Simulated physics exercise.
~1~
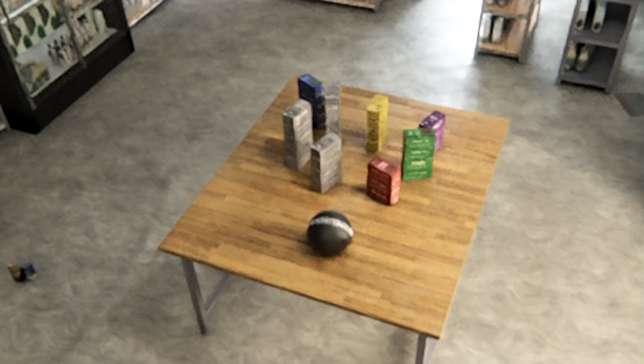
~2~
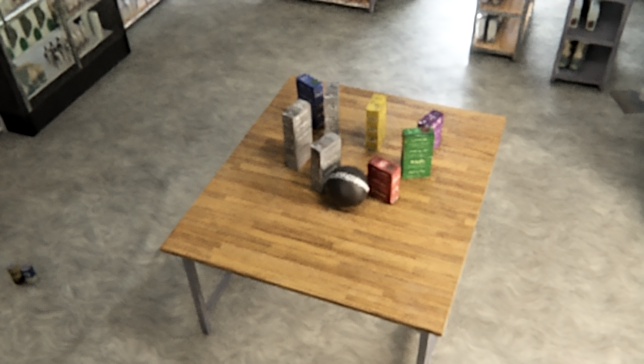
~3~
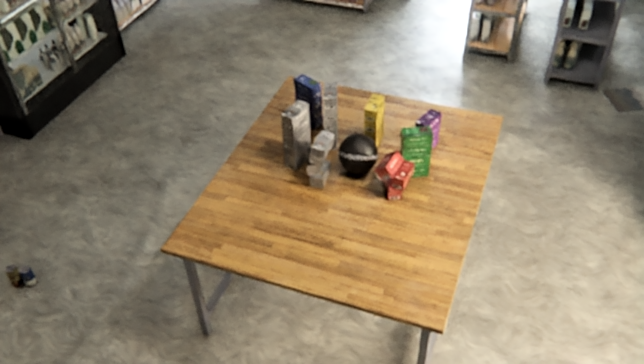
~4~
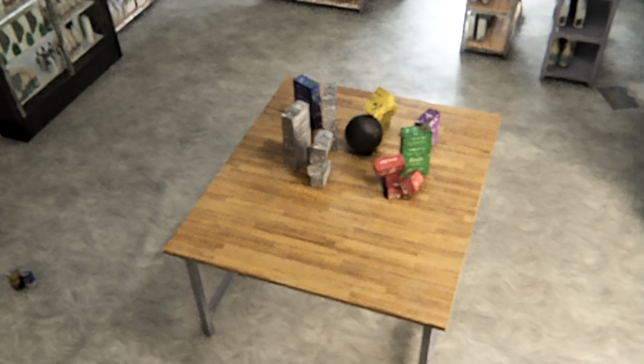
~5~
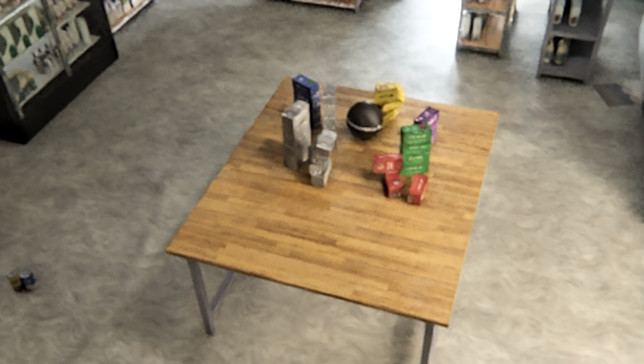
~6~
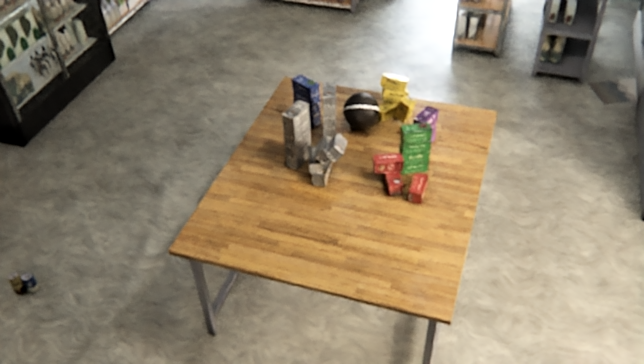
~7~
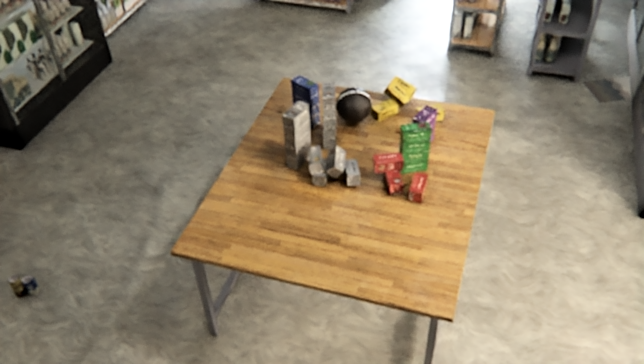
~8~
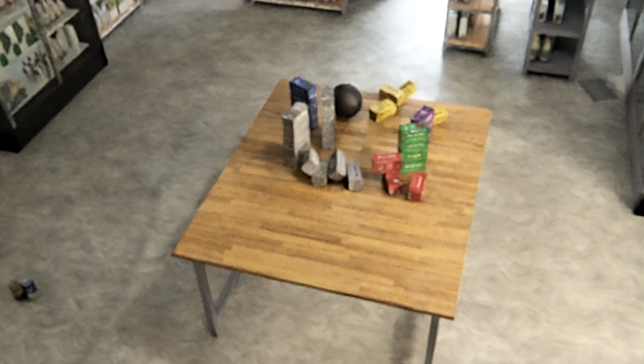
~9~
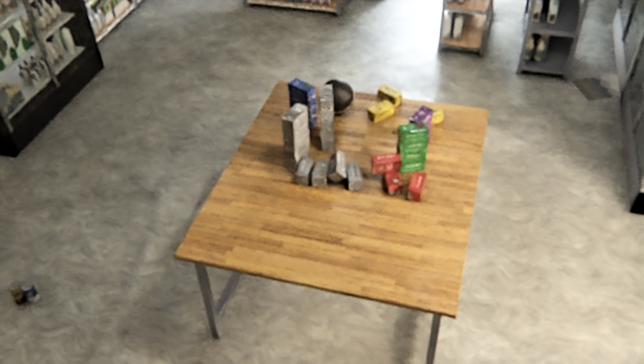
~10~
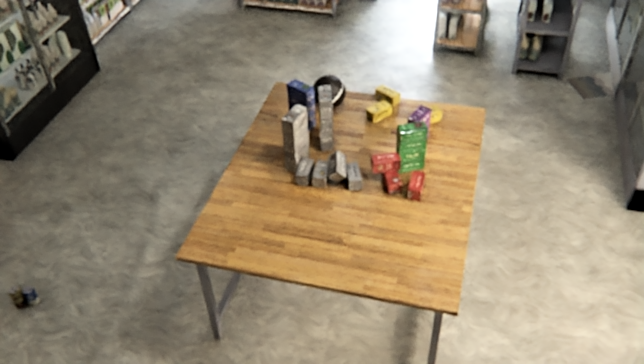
In a shop with a grey floor and shelves along the edges, a wooden table is seen from above at an angle. Narrow stacks of small packets stand on it, blue and grey on the left, yellow at the back, purple, green and red on the right, with a dark ball in front. The ball rolls away from the viewer between the grey and red stacks, knocking red packets over and toppling a grey stack. It then strikes the yellow stack, which tilts and collapses. Finally the ball curves left behind the still-standing blue stack, leaving yellow, red and grey packets lying about while the green stack stands.
